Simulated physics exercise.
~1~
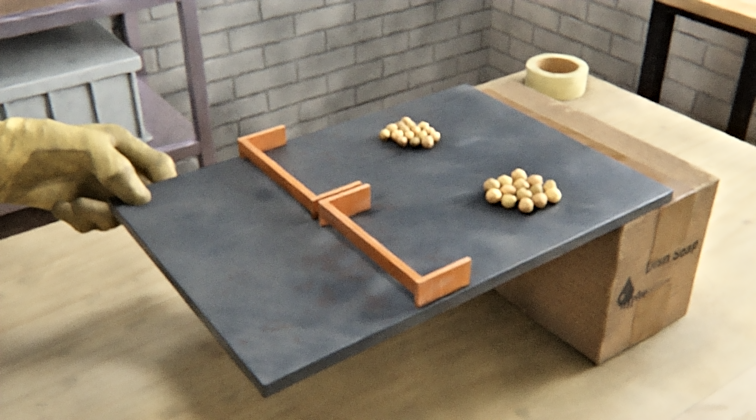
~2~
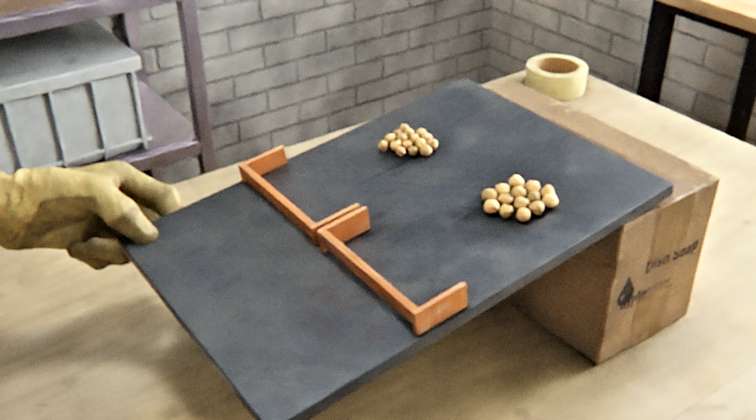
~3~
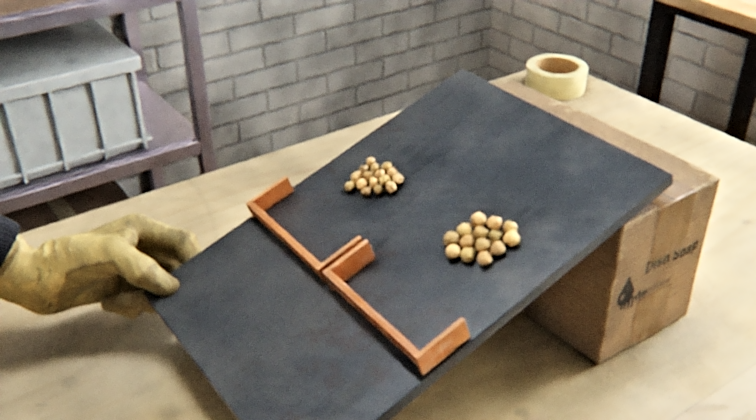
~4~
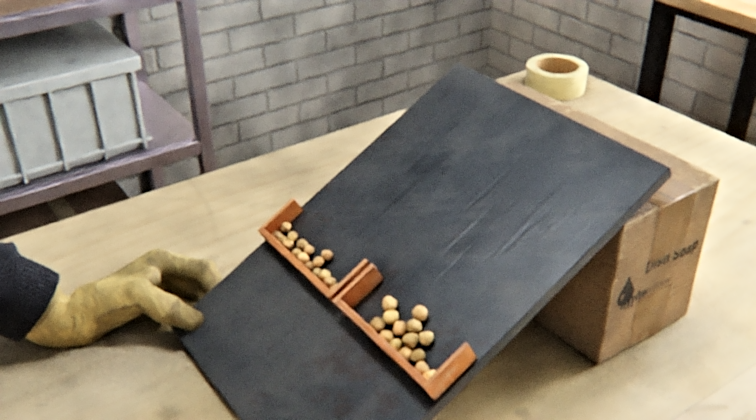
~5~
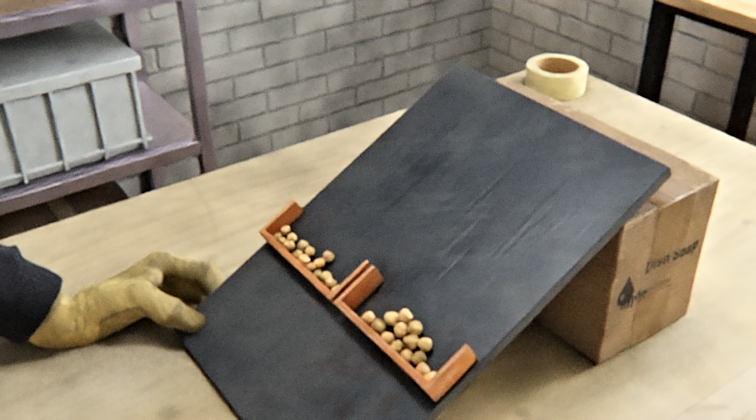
The clip opens on a dark board held nearly level, its right side resting on a cardboard box and its left end gripped by a gloved hand. Two clusters of small, round tan pieces sit on it, uphill of two orange barriers. The hand lowers its end, and the board tilts more and more steeply toward the left. At first the clusters shift only slightly, then they slide down the slope toward the barriers. Both batches end up gathered behind the orange barriers, the board resting at a steep slant with the hand beside its lower edge.
